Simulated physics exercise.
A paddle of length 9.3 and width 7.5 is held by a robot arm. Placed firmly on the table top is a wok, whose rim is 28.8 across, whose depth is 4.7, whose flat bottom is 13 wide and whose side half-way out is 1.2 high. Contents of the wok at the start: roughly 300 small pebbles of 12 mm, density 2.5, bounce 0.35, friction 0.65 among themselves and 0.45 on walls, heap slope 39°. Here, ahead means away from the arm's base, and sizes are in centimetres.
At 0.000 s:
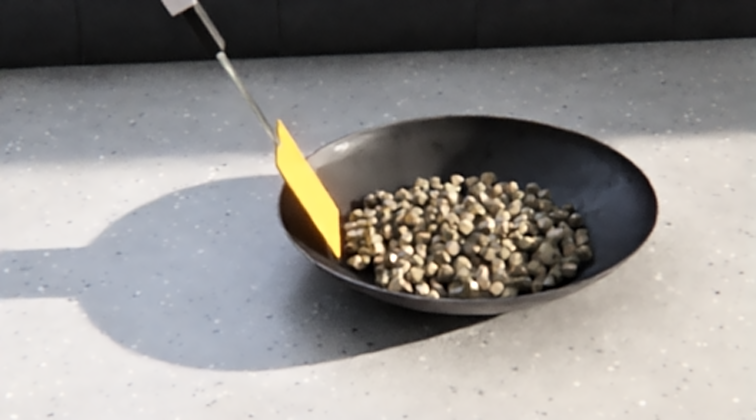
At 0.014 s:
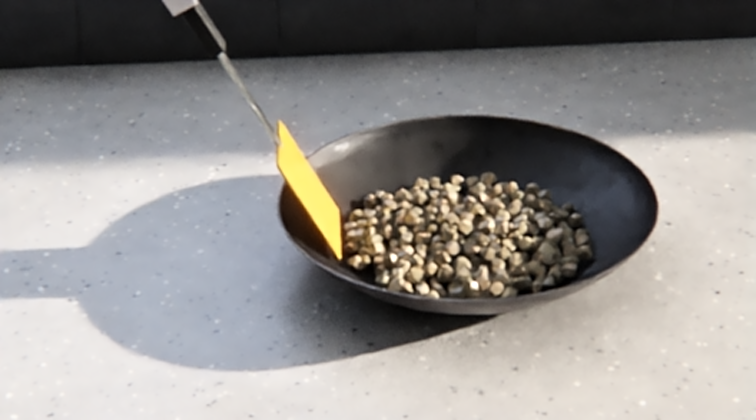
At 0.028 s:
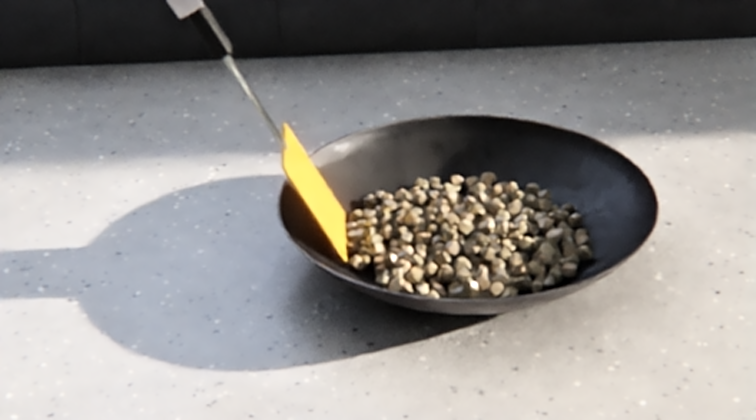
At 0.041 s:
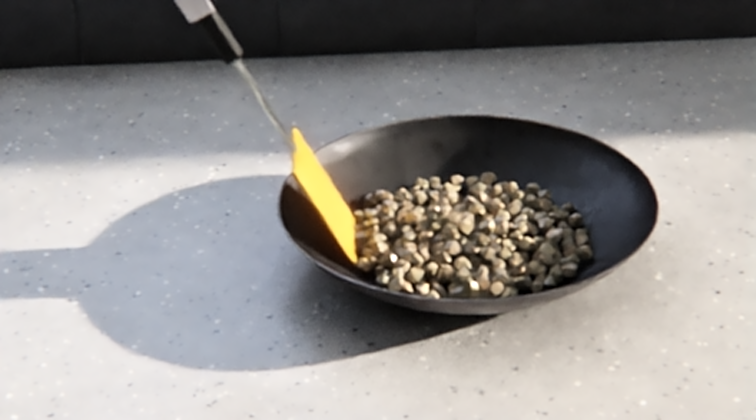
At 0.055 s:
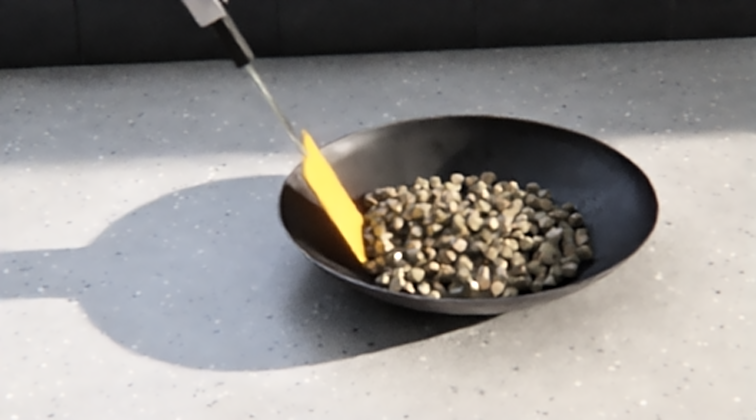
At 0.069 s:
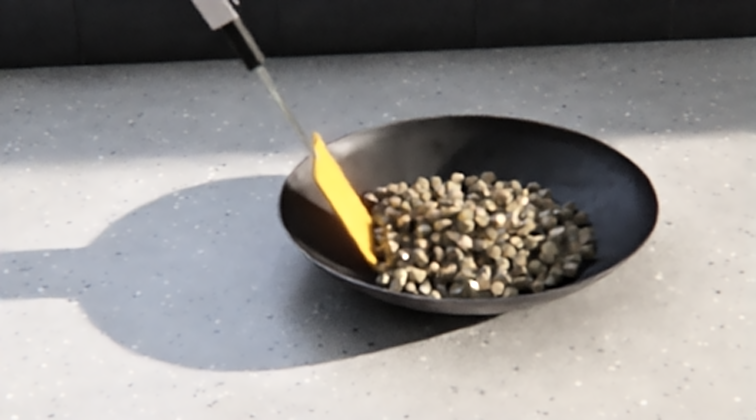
Robot arm holding a yellow paddle inside a black wok, nudging a heap of small pebbles slightly to the right.
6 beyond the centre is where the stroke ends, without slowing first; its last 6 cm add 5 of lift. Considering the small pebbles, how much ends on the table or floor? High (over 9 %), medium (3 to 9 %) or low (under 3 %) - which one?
Low, under 3 %.
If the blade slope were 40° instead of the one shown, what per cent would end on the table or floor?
About 0 per cent.
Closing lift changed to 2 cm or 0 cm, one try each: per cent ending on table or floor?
5 and 5 per cent.
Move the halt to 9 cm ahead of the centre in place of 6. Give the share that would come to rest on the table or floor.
Then about 5 per cent.
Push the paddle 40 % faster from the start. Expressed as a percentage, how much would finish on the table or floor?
I'd reckon close to 0 per cent.
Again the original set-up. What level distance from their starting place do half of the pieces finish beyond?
Level distance of around 5 cm.
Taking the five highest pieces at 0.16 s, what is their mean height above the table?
Around 4 cm above the table.
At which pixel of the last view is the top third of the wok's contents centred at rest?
I'd put it close to (591, 211).
After 0.16 s, sloping 63°, highest piece 4 above the table; 299 in the wok.
After 0.24 s, sloping 63°, highest piece 5 above the table; 299 in the wok.
After 0.49 s, sloping 63°, highest piece 6 above the table; 299 in the wok.
After 1.54 s, sloping 63°, highest piece 6 above the table; 299 in the wok.
In the end, 299 in the wok. That is 0 % on the table or floor.
